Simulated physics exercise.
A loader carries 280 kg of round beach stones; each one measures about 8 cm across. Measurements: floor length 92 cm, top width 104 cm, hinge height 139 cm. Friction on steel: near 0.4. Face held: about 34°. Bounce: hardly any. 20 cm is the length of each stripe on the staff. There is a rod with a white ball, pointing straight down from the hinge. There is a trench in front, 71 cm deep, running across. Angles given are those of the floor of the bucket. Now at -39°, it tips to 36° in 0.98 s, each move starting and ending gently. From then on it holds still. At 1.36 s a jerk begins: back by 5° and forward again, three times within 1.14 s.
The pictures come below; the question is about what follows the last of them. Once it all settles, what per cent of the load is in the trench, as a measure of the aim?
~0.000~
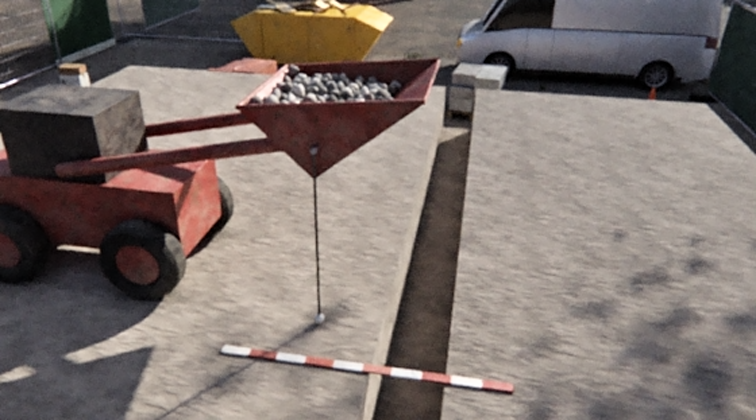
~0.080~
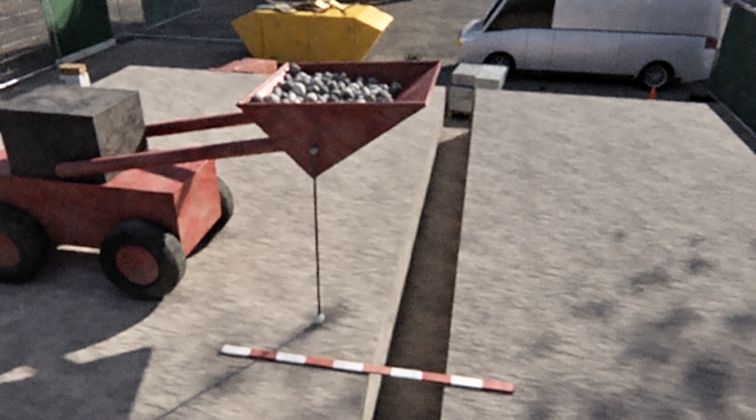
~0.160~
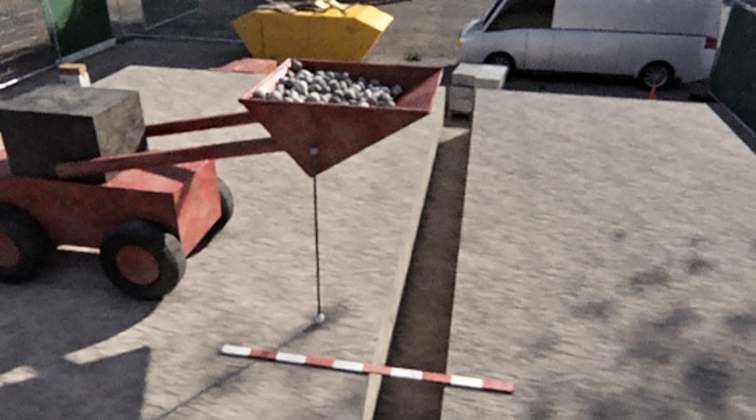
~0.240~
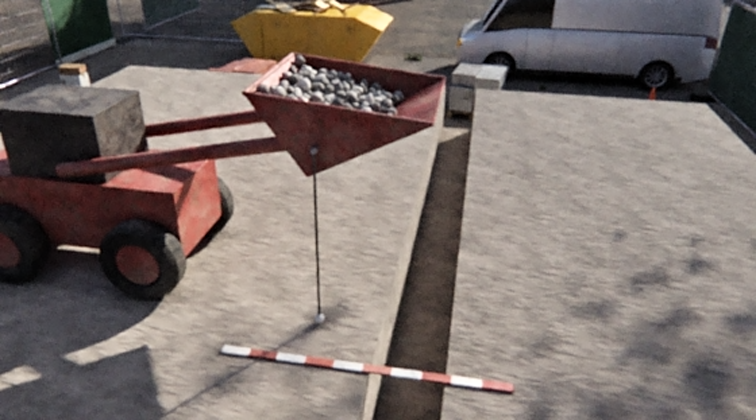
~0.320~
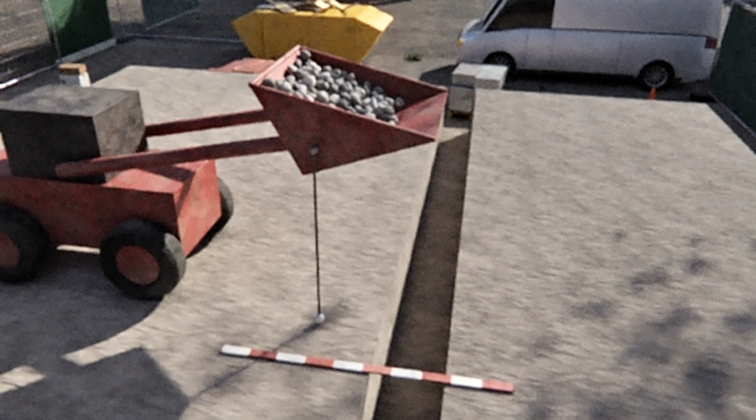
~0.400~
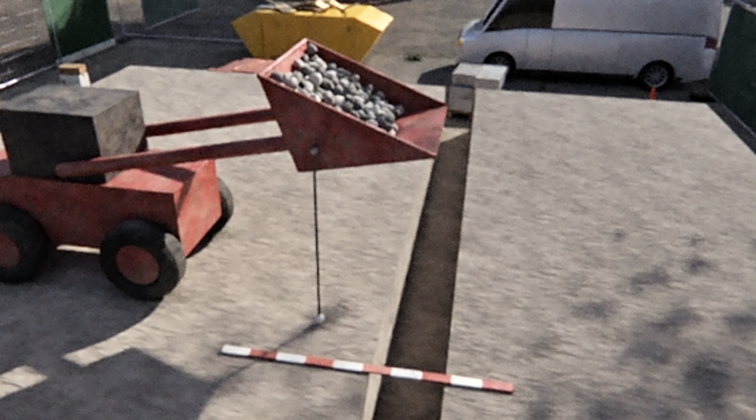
Roughly 30 per cent is there once it settles.
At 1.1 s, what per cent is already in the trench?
Around 25 per cent of it.
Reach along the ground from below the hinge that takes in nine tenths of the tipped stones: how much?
Around 200 cm ahead of the hinge.
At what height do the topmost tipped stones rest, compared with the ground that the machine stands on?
It finishes some 16 cm up from that ground.
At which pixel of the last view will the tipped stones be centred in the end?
Near (494, 293).
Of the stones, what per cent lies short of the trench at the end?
Roughly 0 percent of it.
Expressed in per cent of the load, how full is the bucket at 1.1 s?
Held: Approx. 75 %.
After 0.7 s the floor is at 25°; 100 % in the bucket; the foremost stones are at (396, 169).
After 1.1 s the floor is at 36°; 77 % in the bucket, 23 % in the trench; the foremost stones are at (445, 222).
After 3.0 s the floor is at 36°; 0 % in the bucket, 29 % in the trench, 71 % past the trench; the foremost stones are at (705, 303).
After 5.6 s the floor is at 36°; 0 % in the bucket, 29 % in the trench, 71 % past the trench; the foremost stones are at (706, 303).
